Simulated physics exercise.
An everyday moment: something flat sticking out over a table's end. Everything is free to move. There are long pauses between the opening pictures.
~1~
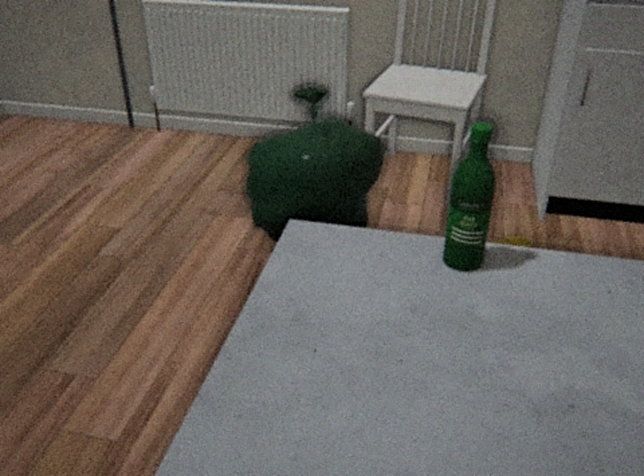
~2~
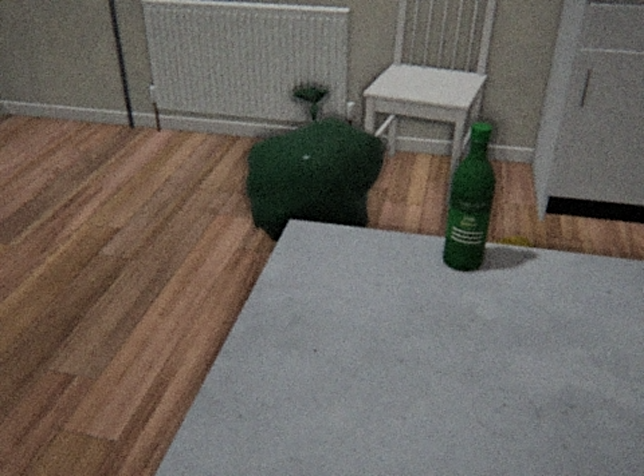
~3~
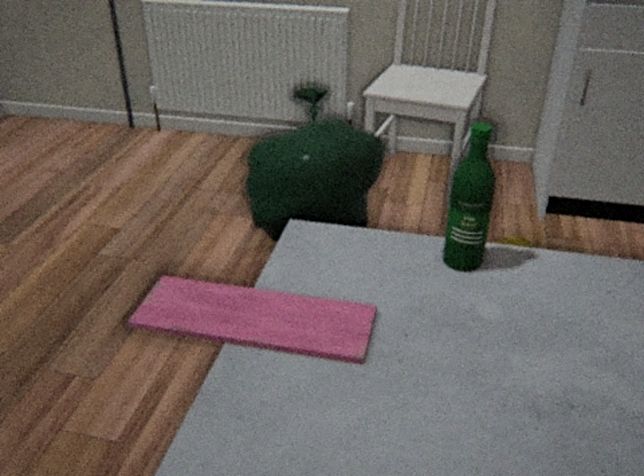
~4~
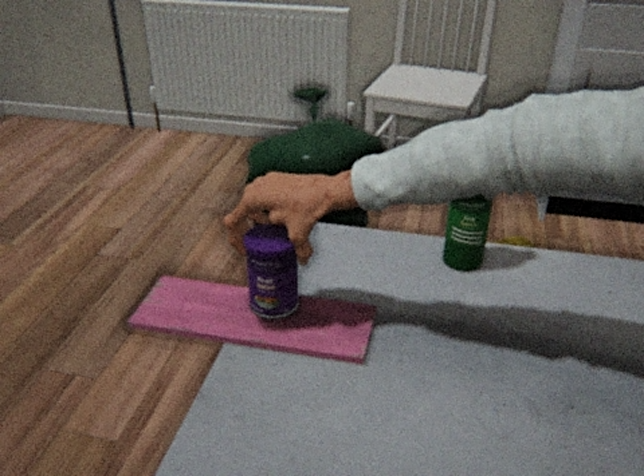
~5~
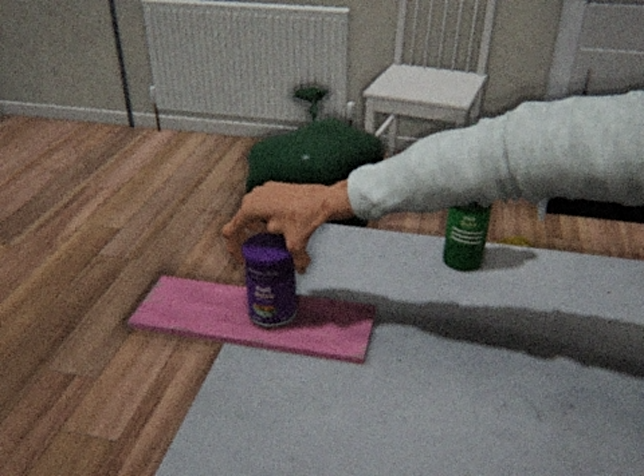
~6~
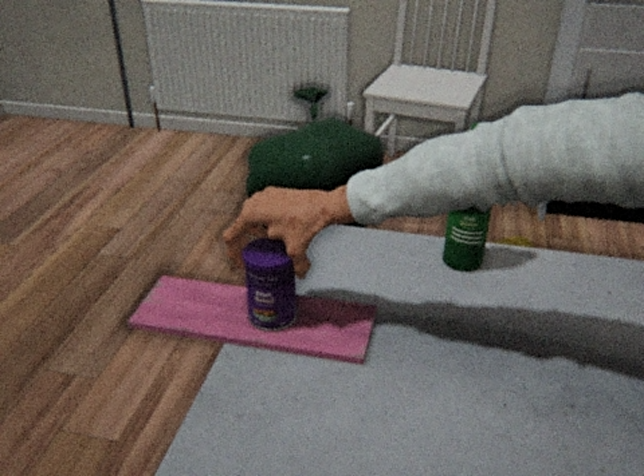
A pink board appeared, jutting over the left end of a grey table near a green bottle, and then a hand reached in from the right and lowered a purple tin onto it.
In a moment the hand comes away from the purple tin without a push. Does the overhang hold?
In the end the board stays on the table.
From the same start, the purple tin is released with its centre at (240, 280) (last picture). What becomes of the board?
Then it keeps its balance.
Then, 0.30 s past the last view, nothing moves.
Then, 0.70 s past the last view, purple tin resting near (271, 284).
Finally, all 3 still in place. Final places as the last picture's camera would see them, purple tin near (271, 284). The board holds.
